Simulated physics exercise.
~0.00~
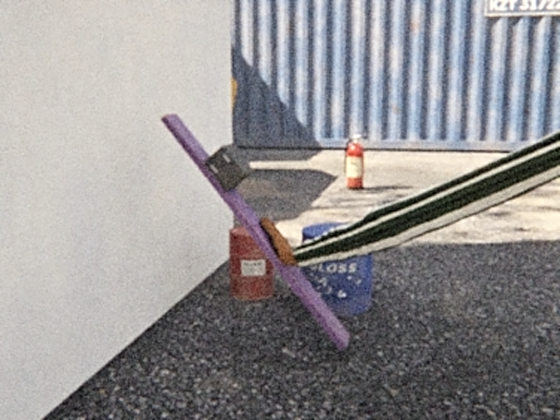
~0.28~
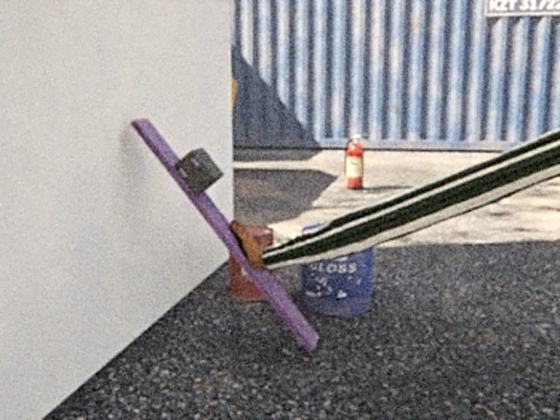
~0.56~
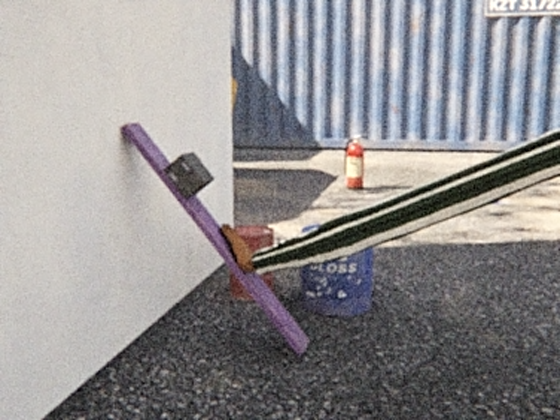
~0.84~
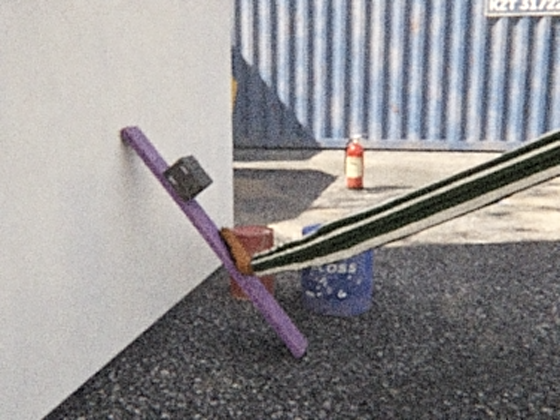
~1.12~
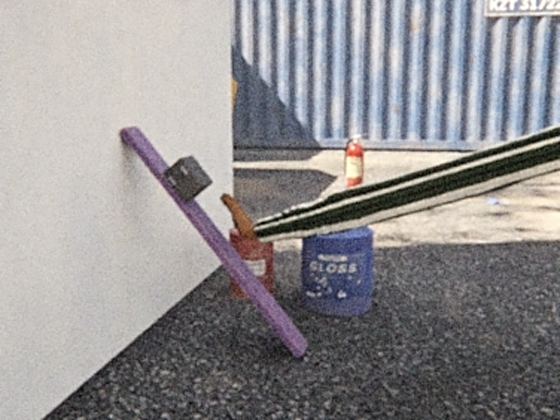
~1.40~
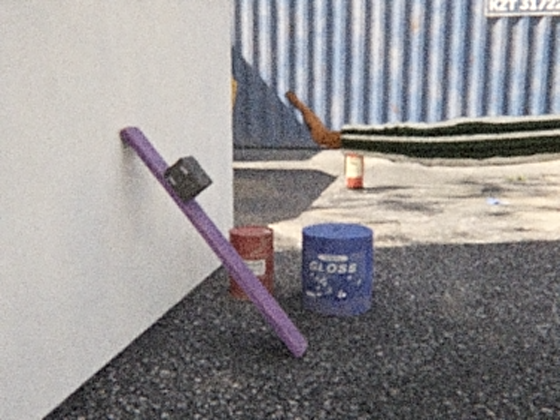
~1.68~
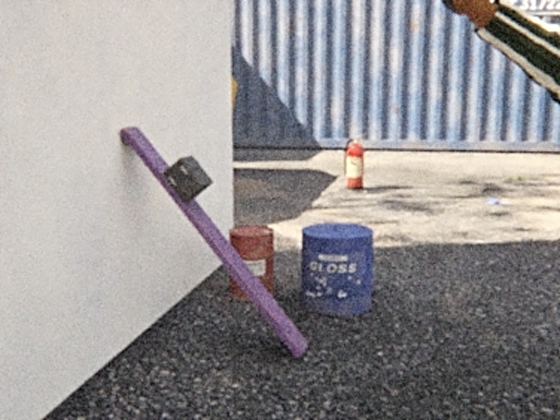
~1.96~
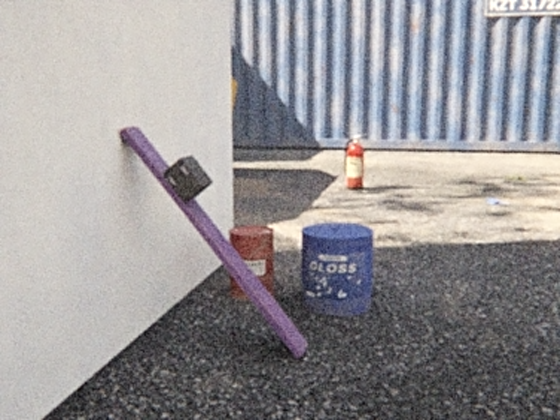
The footage shows a hand in a striped sleeve moving a purple plank with a dark box on it leftward until it leans against a pale wall, near a red canister and a blue pail. The hand lets go and withdraws to the right, and the plank stays propped up.
